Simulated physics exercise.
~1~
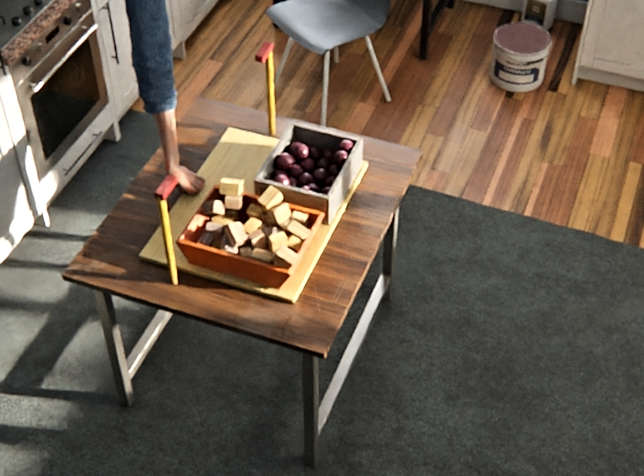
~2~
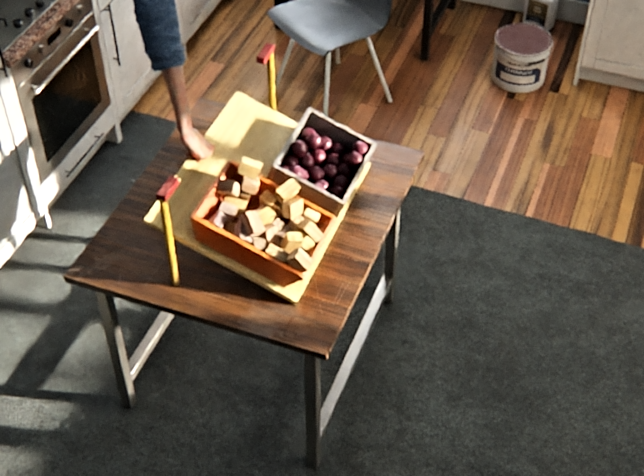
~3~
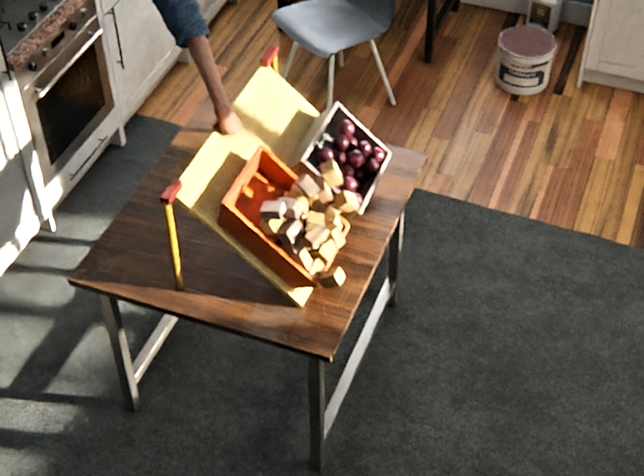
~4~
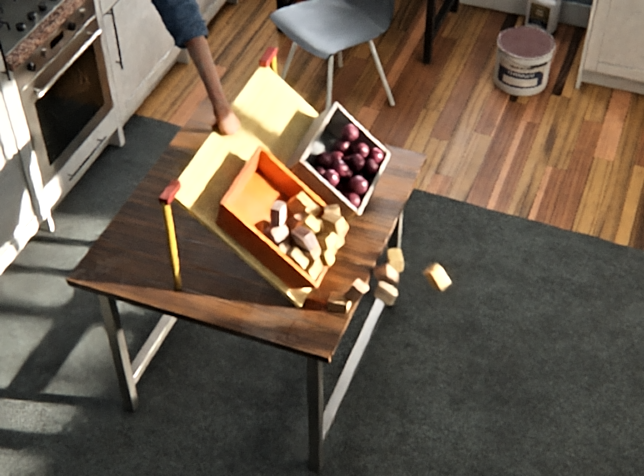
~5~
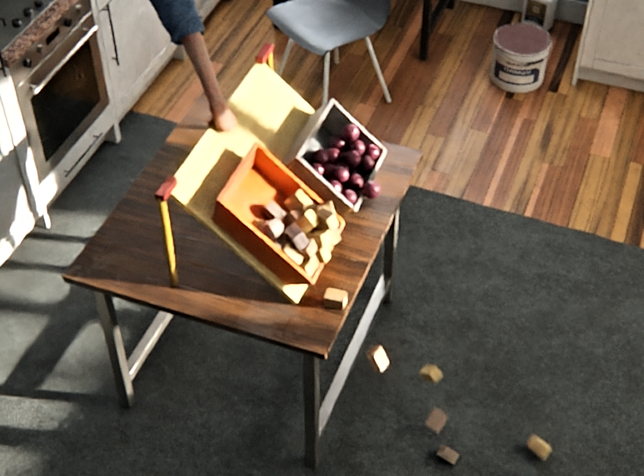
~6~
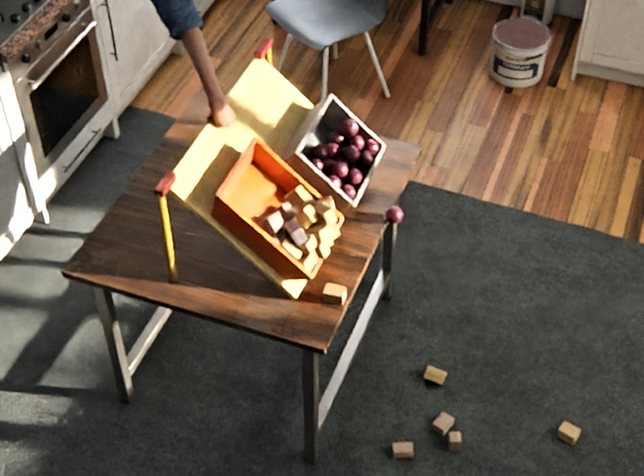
At the start, a pale board lies flat on a wooden table, carrying an orange tote of timber offcuts and a grey tote of red onions, while a hand reaches in at its left side. The hand jerks the left end up, and the board tips steeply toward the right. The blocks pile against the low end of the orange tote, and several tumble over it and off the table. They scatter on the dark carpet as the board stays tilted. A single onion then leaves the grey tote and drops past the table edge, while most of the goods remain inside.
